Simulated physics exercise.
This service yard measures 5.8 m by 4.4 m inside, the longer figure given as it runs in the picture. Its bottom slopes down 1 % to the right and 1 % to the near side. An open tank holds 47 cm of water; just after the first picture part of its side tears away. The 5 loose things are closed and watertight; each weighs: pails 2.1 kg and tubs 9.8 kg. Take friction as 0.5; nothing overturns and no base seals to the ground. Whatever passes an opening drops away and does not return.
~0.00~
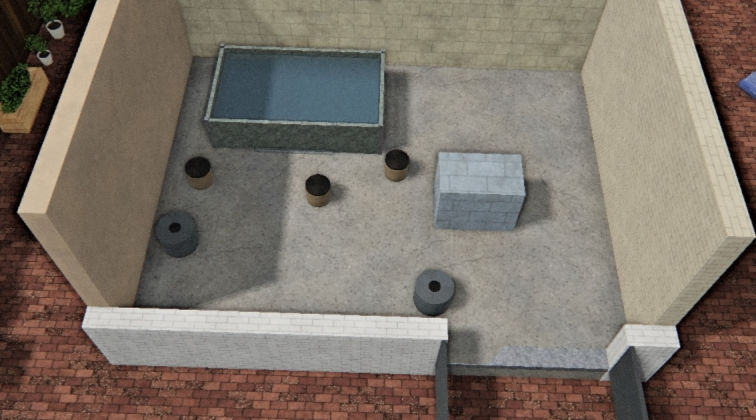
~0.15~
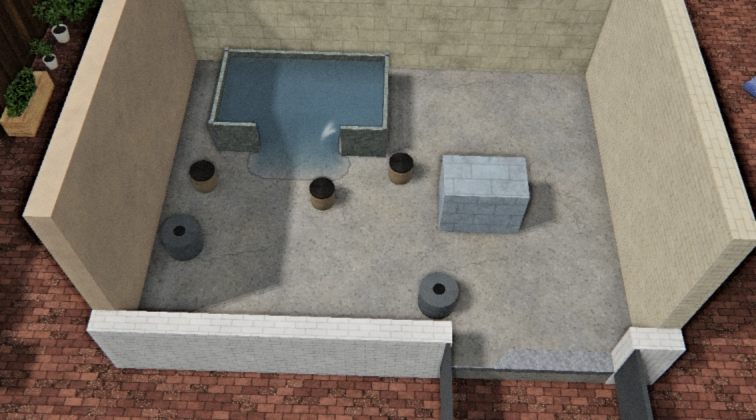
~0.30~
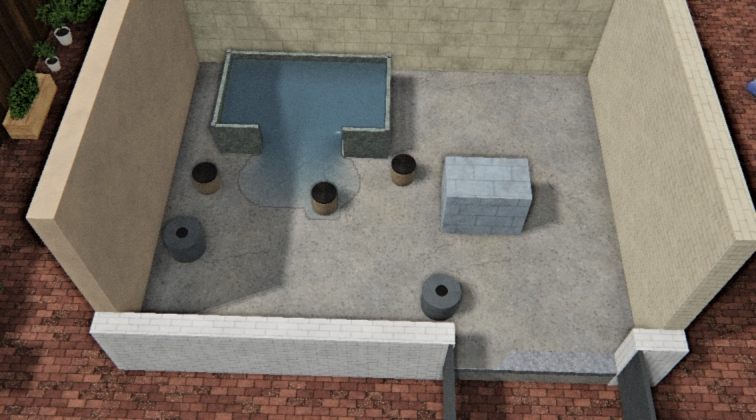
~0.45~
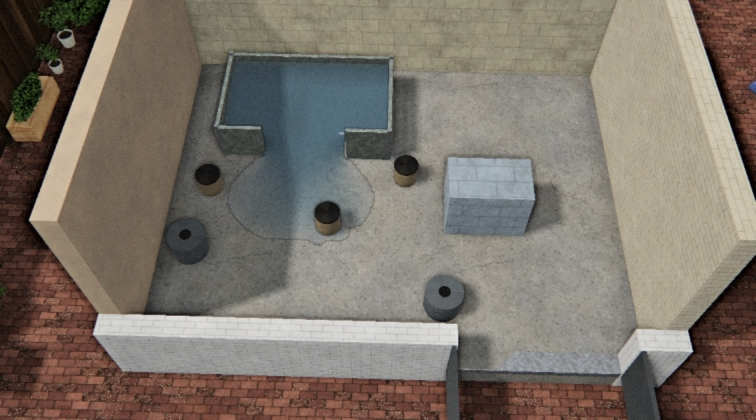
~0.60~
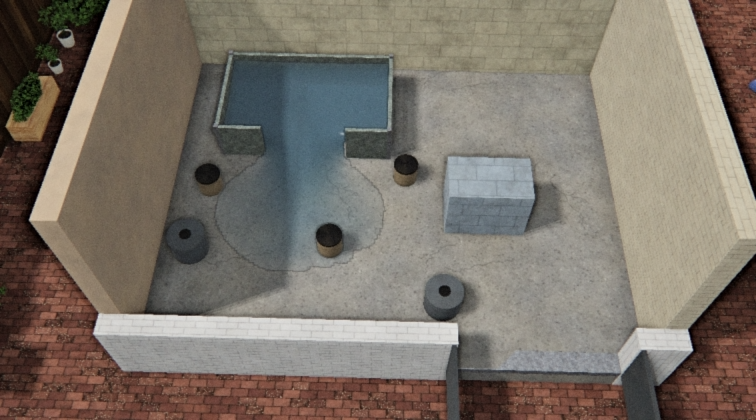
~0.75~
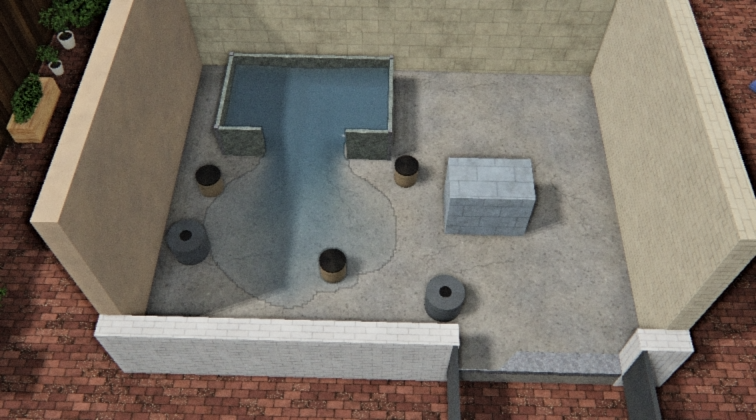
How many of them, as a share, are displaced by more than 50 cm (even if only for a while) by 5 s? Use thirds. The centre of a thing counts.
It is at least two thirds.
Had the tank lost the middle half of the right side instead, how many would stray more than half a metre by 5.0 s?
In that case 0 of them.
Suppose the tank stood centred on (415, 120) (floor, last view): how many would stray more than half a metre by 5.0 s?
In that case 5 of them.
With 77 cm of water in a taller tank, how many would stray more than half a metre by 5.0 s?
Then 4.
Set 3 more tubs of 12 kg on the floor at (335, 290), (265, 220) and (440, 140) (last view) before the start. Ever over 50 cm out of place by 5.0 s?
In turn: More, past it, less.
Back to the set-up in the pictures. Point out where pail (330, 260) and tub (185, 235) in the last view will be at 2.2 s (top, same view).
Around (433, 317) and (167, 264).
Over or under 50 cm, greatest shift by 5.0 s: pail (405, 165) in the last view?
Answer: Under.
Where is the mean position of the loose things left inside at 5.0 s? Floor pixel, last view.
Around (365, 205).
After 1.1 s 1 of 5 are over 50 cm from their spots; 0 afloat.
After 2.2 s 1 of 5 are over 50 cm from their spots; 2 afloat.
After 3.5 s 2 of 5 are over 50 cm from their spots; 1 afloat.
After 5.0 s 4 of 5 are over 50 cm from their spots, and 4 have been at some point; 2 afloat.
